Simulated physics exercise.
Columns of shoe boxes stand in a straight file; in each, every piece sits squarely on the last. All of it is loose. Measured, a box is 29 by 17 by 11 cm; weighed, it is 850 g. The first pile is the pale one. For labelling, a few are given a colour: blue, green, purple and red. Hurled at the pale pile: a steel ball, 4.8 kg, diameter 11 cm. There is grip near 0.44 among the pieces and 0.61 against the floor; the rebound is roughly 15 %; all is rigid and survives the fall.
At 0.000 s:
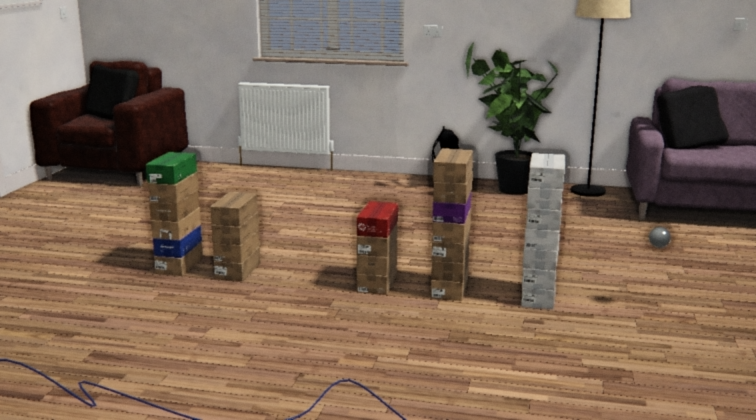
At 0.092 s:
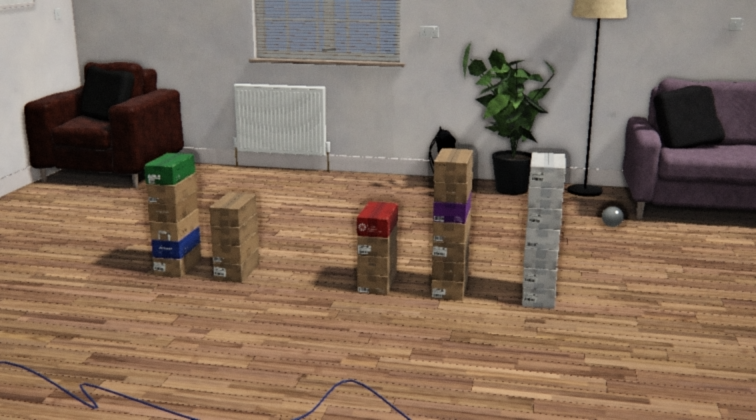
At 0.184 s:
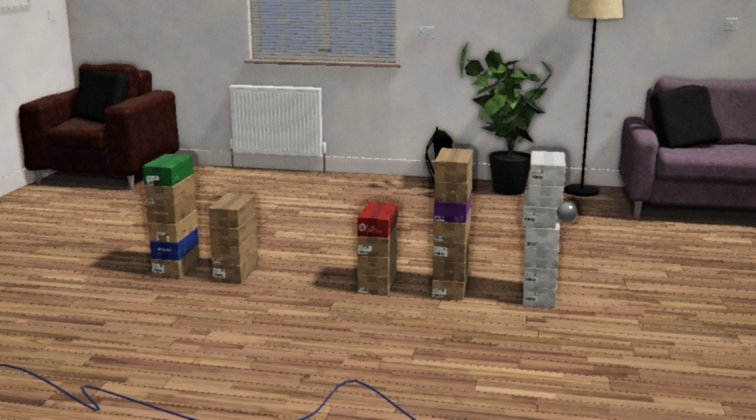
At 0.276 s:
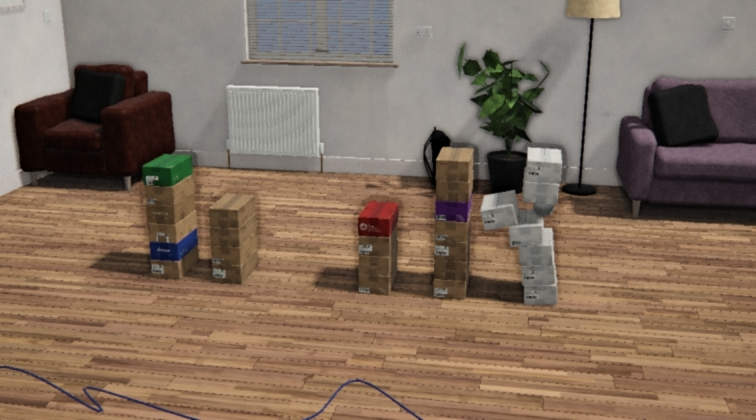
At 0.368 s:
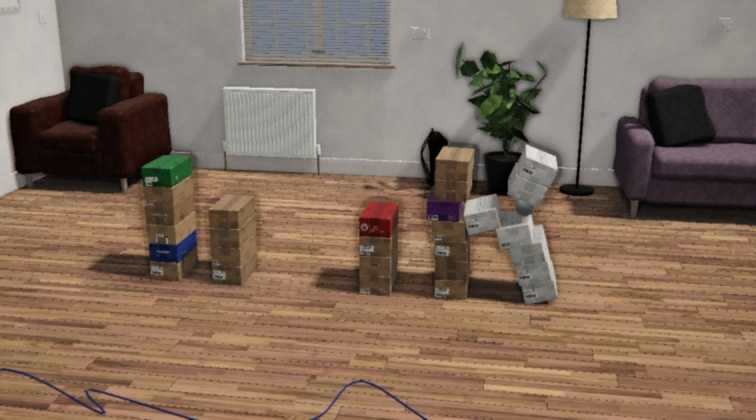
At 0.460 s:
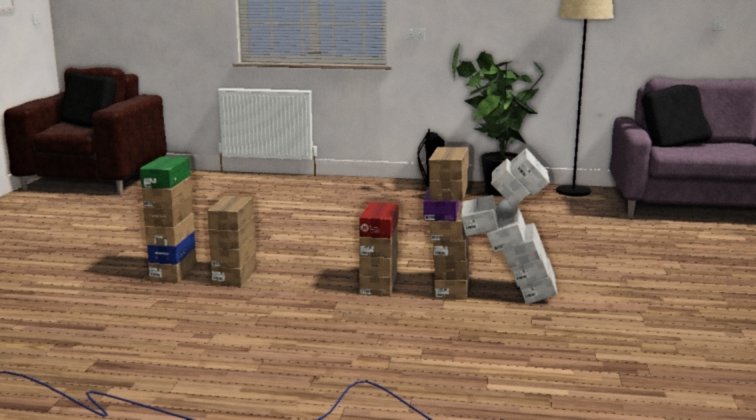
A grey ball flies left into the pale stack, knocking its boxes against the neighbouring stack.
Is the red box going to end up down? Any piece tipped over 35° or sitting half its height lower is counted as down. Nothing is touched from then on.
Yes, it comes down.
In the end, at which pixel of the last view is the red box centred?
Near (264, 262).
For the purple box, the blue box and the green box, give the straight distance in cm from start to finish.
About: Purple 90, blue 0, green 0.
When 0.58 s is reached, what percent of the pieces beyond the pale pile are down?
At that instant, 0 percent.
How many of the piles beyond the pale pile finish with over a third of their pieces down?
Counted up, you get 2.
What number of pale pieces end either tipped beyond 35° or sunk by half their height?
Count: 6.
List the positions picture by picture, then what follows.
In the first picture (each place is the centre of the face we see best; the camera moves round a little), ball (660, 237) 44 cm from contact, 2.9 m/s; red box (372, 228); green box (160, 175); purple box (449, 213); the others all in place.
In the second picture, ball (613, 217) 20 cm from contact, 2.6 m/s; red box (372, 228).
In the third picture, ball (567, 212) after contact, 1.9 m/s; red box (373, 228).
In the fourth picture, ball (543, 207) after contact, 1.2 m/s; red box (374, 227); the others all in place.
In the fifth picture, ball (526, 206) after contact, 1.0 m/s; red box (375, 228); purple box (443, 212) moved 49 mm; 3 have shifted.
In the sixth picture, ball (507, 209) after contact, 1.2 m/s; red box (375, 228); purple box (440, 211) moved 7 cm; green box (155, 179); 5 have shifted.
By 0.58 s, 3 of the pale pile down; none of the 21 other boxes down, 7 disturbed; red box unmoved; purple box moved 14 cm.
By 0.76 s, 7 of the pale pile down; none of the 21 other boxes down, 9 disturbed; red box moved 7 cm; purple box tilted 4°.
By 1.02 s, 6 of the pale pile down; 7 of the 21 other boxes down; red box tilted 23°, 55 mm lower; purple box tilted 9°, 9 cm lower.
By 1.40 s, 6 of the pale pile down; 10 of the 21 other boxes down; red box on its side; purple box tilted 57°, 21 cm lower.
When it is over (2.2 s), 6 of the pale pile down; 10 of the 21 other boxes down; red box upside down; purple box on its side; green box unmoved. In pixels of the last frame, middles, red box near (264, 262), purple box near (292, 239).
